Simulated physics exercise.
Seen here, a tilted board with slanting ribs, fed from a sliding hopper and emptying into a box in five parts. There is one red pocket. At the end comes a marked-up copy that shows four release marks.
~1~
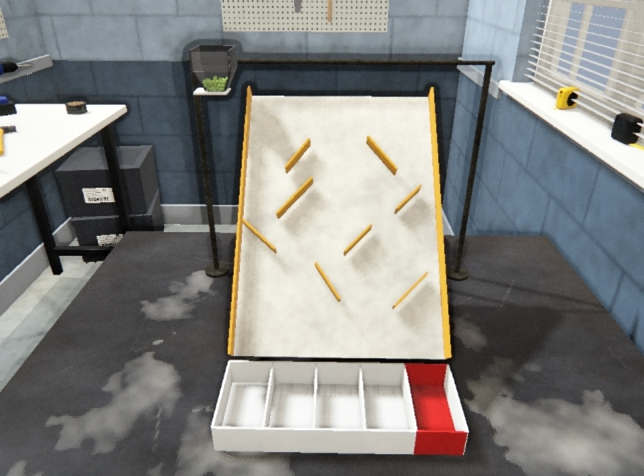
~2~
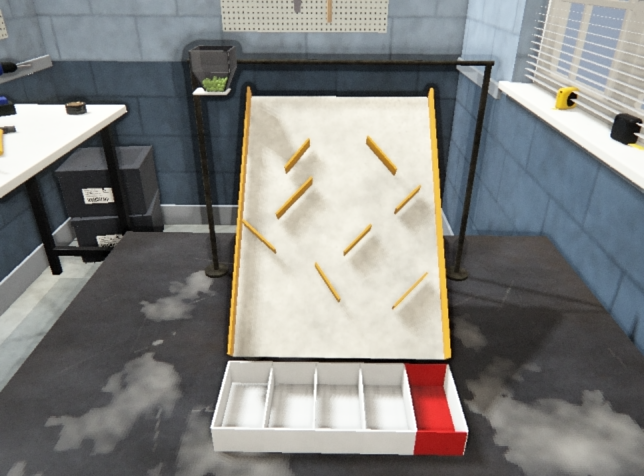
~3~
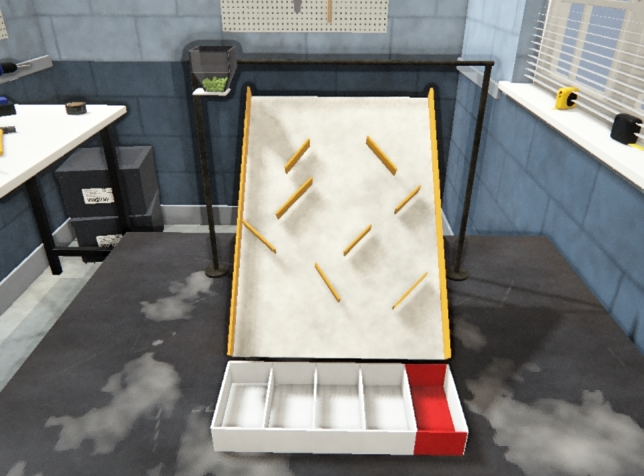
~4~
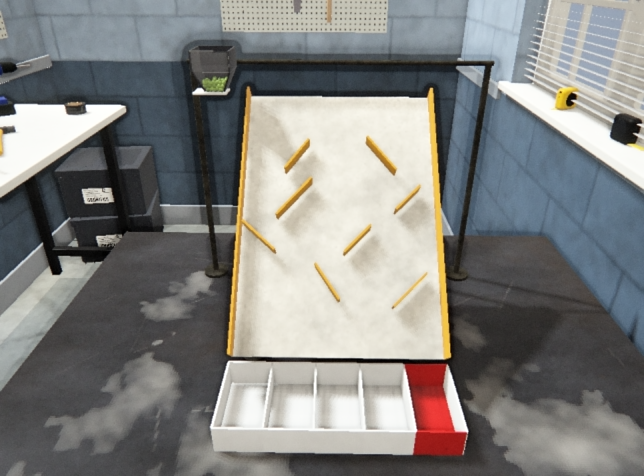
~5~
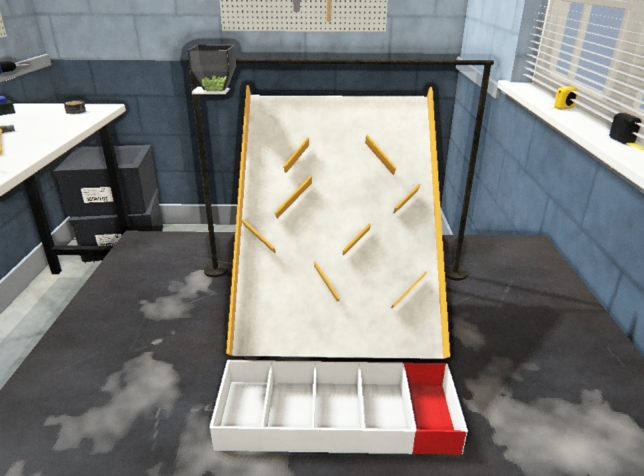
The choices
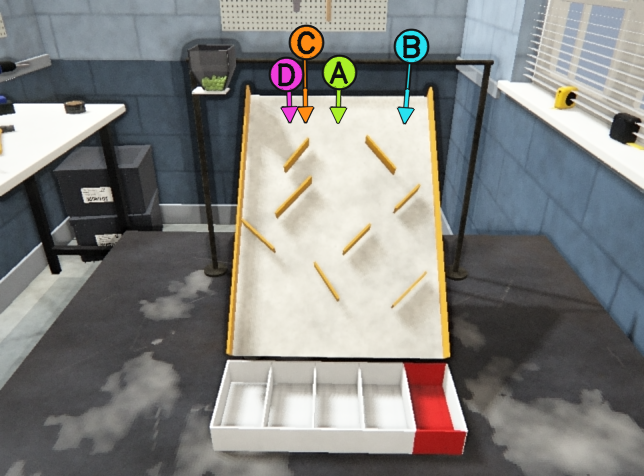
At first, a tilted pale board with slanting yellow ribs stands on a dark floor, a small dark hopper holding something green at its upper left and a five-part box below, its rightmost pocket red. Nothing visibly moves after that, and the board, hopper and box stay as they were.
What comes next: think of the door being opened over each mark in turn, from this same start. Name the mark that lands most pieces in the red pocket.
I would pick mark B.
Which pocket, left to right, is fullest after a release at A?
The fourth.
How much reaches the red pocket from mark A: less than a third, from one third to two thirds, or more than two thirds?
Mark A gives less than a third.
On the marked copy, mark A meets the board at (338, 117); mark B meets the board at (405, 117); mark C meets the board at (305, 116); mark D meets the board at (289, 116).
If A is chosen, a stray few in the red pocket, nearly all in other pockets, a stray few outside the box.
If B is chosen, about a third in the red pocket, about half in other pockets, a small part outside the box.
If C is chosen, none in the red pocket, nearly all in other pockets.
If D is chosen, none in the red pocket, nearly all in other pockets, a small part outside the box.
